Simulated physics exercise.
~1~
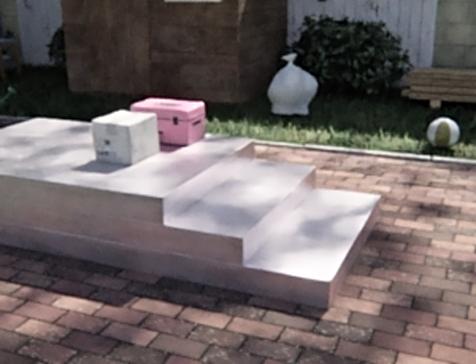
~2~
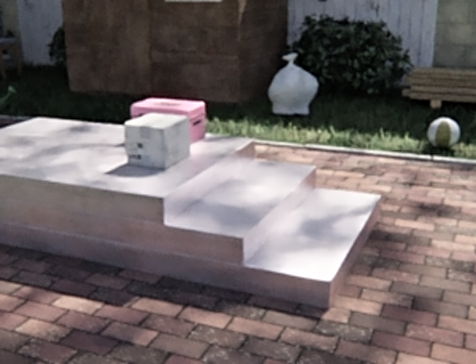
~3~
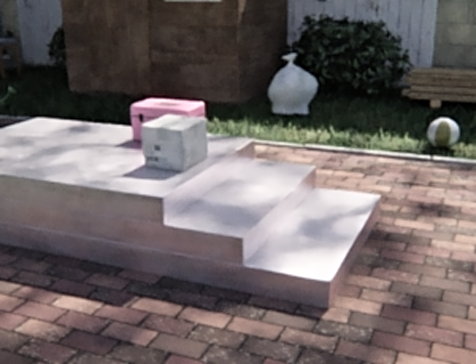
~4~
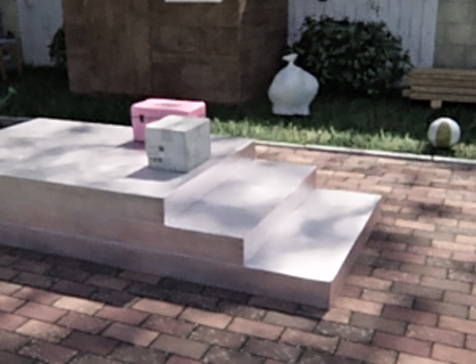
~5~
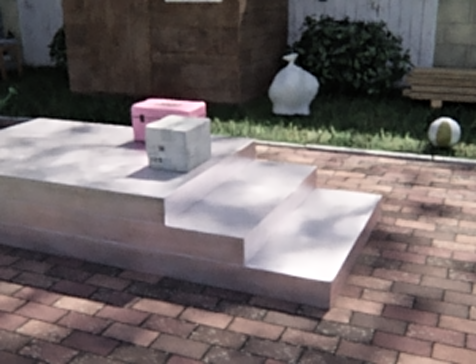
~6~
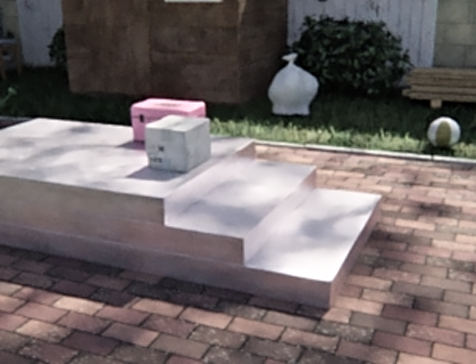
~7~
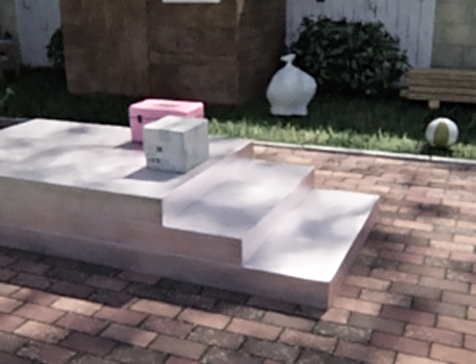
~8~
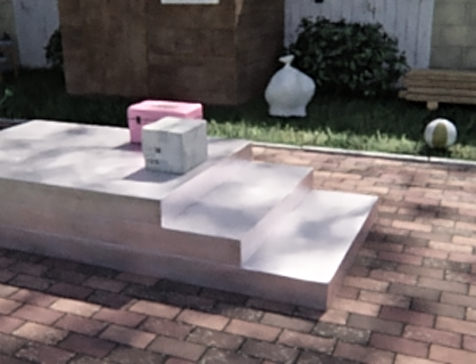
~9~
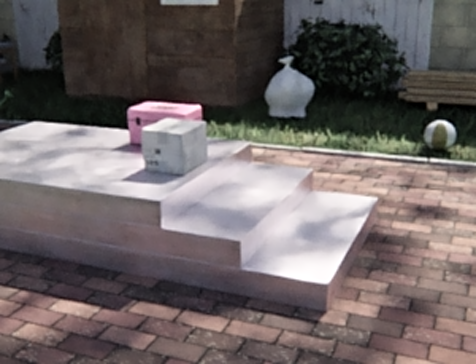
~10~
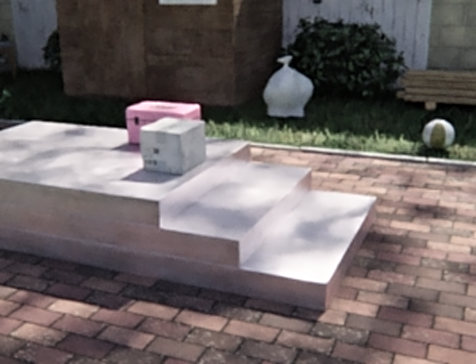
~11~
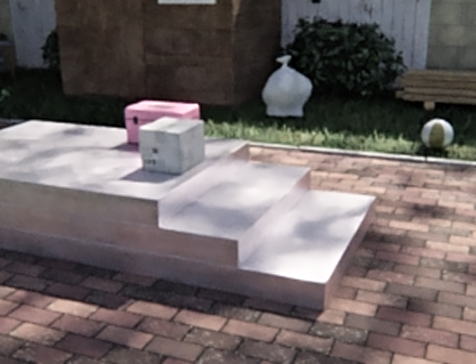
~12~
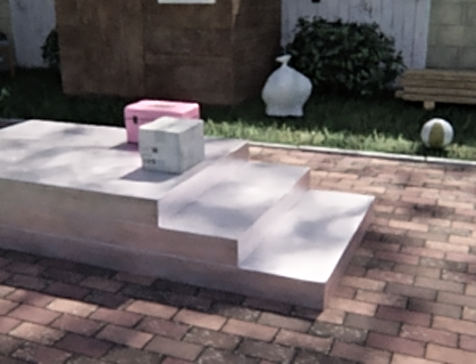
A low, pale platform with steps going down to the right stands on red brick paving, seen from slightly above by a gently swaying camera. A closed pink toolbox sits on the top level, with a whitish-grey parcel in front of it. Behind are a strip of grass, a dark bush, a white sack and a ball at the right. The parcel slides a short way right along the landing, passing in front of the toolbox. It stops near the edge of the first step and stays on the landing, while the toolbox keeps its place.
